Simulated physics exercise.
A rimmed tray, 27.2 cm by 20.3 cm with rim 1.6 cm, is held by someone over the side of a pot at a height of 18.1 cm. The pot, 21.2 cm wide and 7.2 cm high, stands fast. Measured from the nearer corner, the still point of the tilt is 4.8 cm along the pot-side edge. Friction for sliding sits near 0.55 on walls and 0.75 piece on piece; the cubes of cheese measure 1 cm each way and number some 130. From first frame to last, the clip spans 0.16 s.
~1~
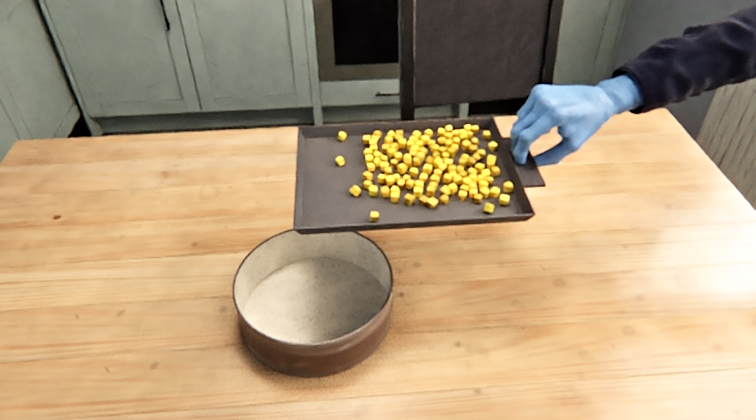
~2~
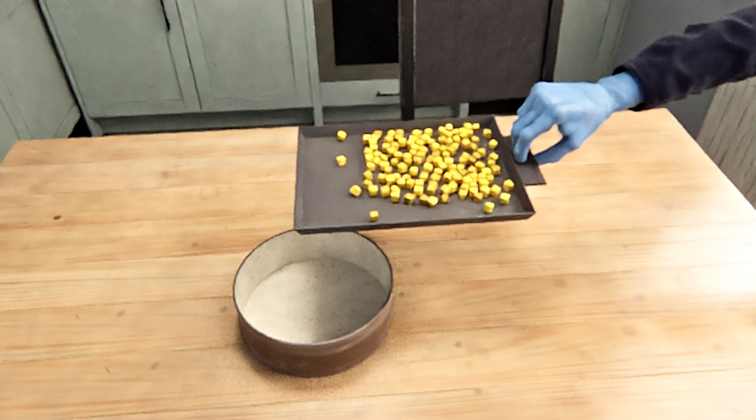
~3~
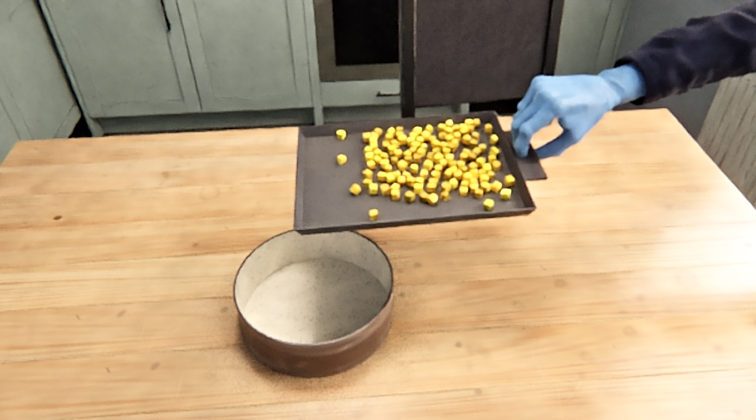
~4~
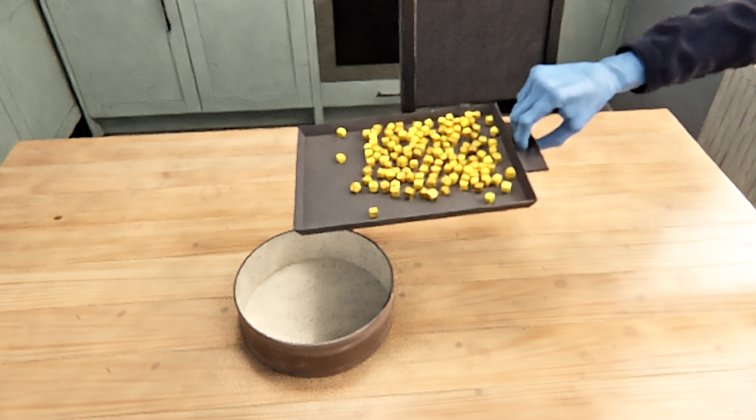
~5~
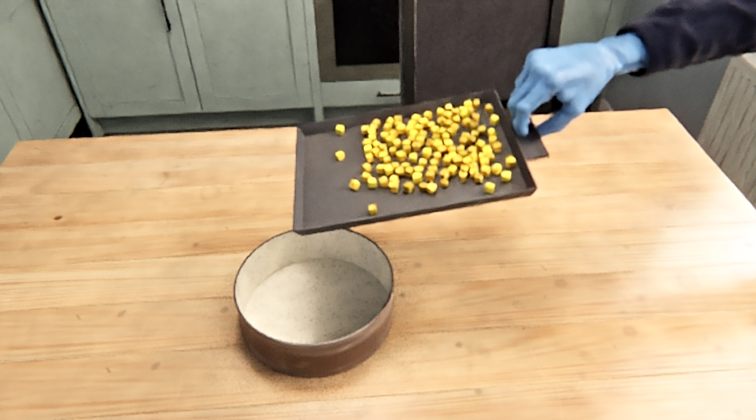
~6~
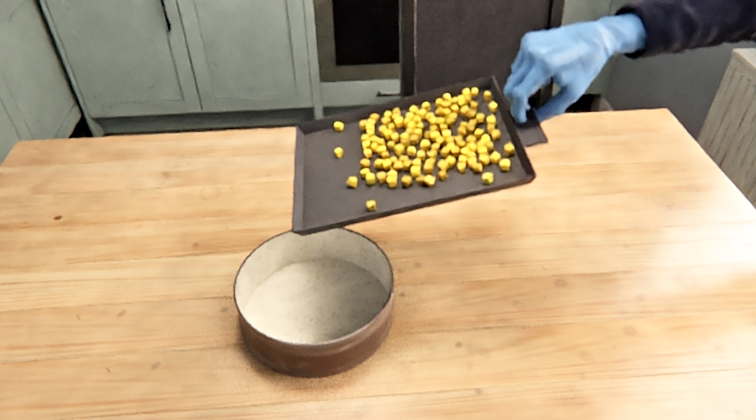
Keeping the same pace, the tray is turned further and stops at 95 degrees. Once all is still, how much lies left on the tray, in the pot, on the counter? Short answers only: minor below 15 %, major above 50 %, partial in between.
Outcome: Tray: A small amount; pot: A medium amount; counter: The majority.
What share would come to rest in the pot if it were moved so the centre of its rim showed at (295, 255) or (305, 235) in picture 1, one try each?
Spot one: Some 70 per cent; spot two: Some 40 per cent.
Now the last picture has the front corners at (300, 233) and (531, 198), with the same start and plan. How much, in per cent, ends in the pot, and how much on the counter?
Pot 60; counter 40.
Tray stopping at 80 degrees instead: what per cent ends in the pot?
In that case, near 45 percent.
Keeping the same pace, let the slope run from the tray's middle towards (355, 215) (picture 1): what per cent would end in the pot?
Roughly 80 per cent.
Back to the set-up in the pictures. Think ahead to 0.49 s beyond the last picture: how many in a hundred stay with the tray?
Some 75 per cent of the load.
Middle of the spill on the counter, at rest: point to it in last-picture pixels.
The spill's middle ends up near (163, 304).
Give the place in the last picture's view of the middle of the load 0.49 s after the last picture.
Estimated centre of load: Around (276, 189).
Then, 0.29 s after the last picture, tilt 53 degrees; the tray holds 100 %, the pot 0 %.
Then, 0.49 s after the last picture, tilt 81 degrees; the tray holds 75 %, the pot 0 %.
Then, 0.80 s after the last picture, tilt 95 degrees; the tray holds 0 %, the pot 40 %.
In the end, tray 0 %, pot 40 %, counter 60 %.
